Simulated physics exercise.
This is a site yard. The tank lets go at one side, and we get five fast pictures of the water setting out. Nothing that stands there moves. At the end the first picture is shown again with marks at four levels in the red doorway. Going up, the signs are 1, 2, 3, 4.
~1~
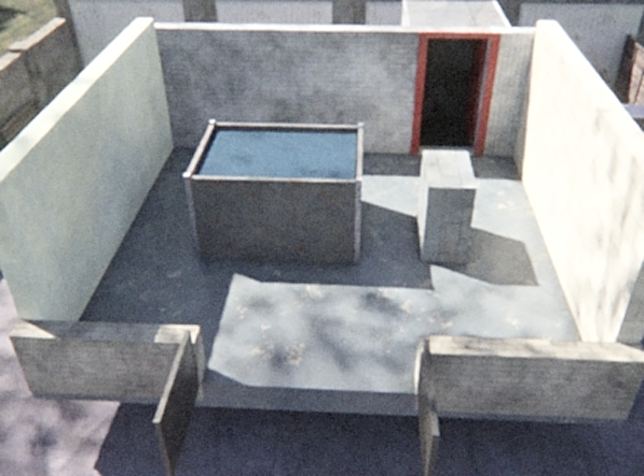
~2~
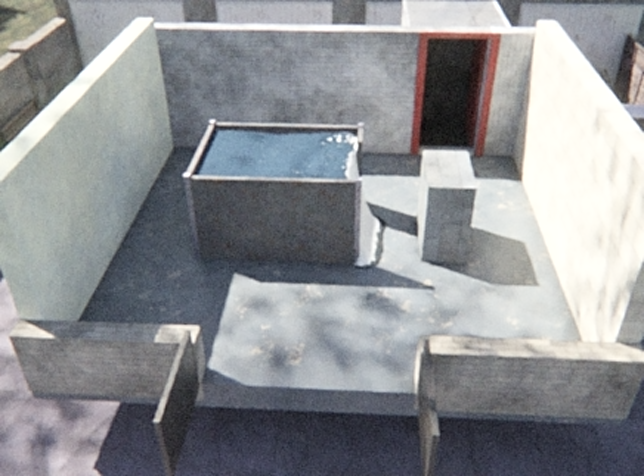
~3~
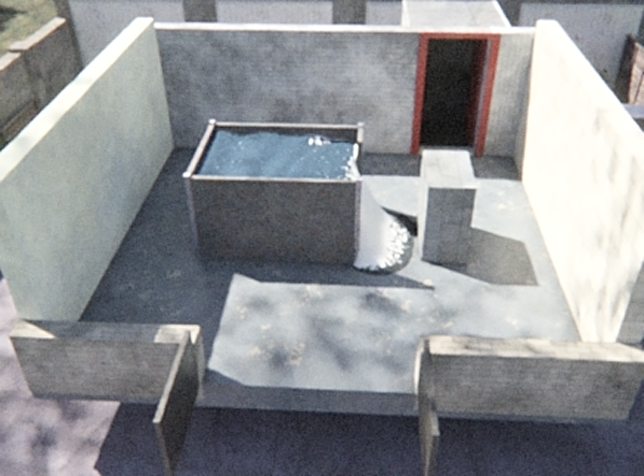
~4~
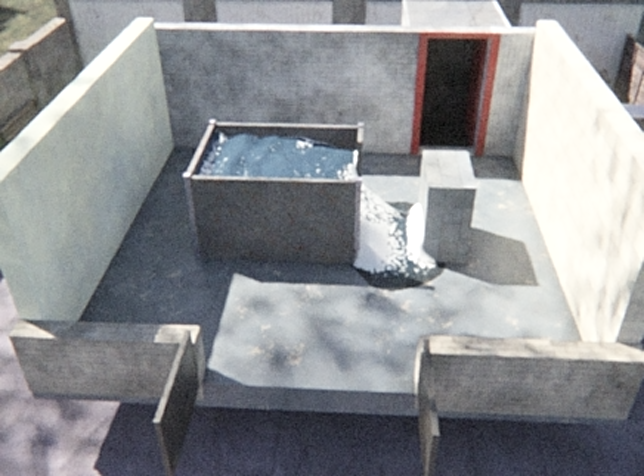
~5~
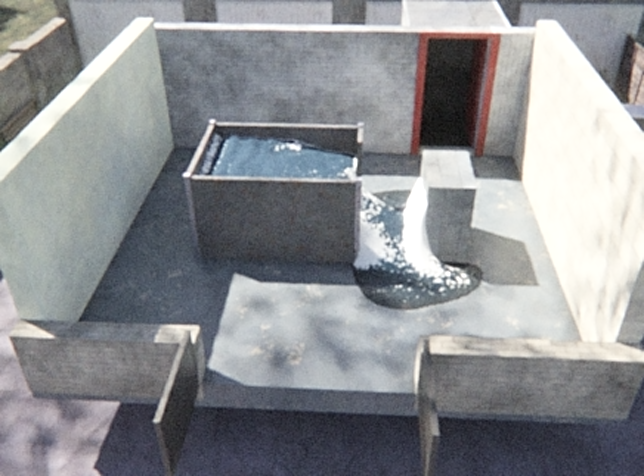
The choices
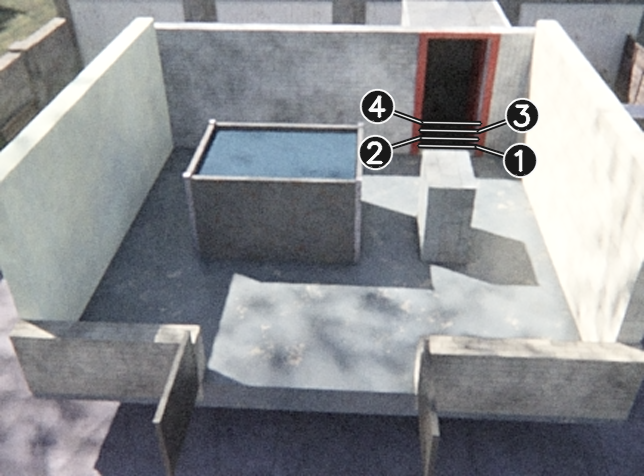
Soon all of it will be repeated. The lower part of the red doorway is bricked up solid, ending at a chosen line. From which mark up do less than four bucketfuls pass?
That is height 2.
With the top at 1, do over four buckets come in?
Yes, it does.
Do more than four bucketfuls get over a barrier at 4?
No.
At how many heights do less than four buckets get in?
Three of the four.
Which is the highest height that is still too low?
That would be 1.
On the marked copy, 1 at (447, 146); 2 at (448, 138); 3 at (449, 130); 4 at (450, 122); from the bottom up 1, 2, 3, 4.
With 1, about 10 bucketfuls get in.
With 2, a splash gets over, under a bucket.
With 3, nothing gets over.
With 4, nothing gets over.
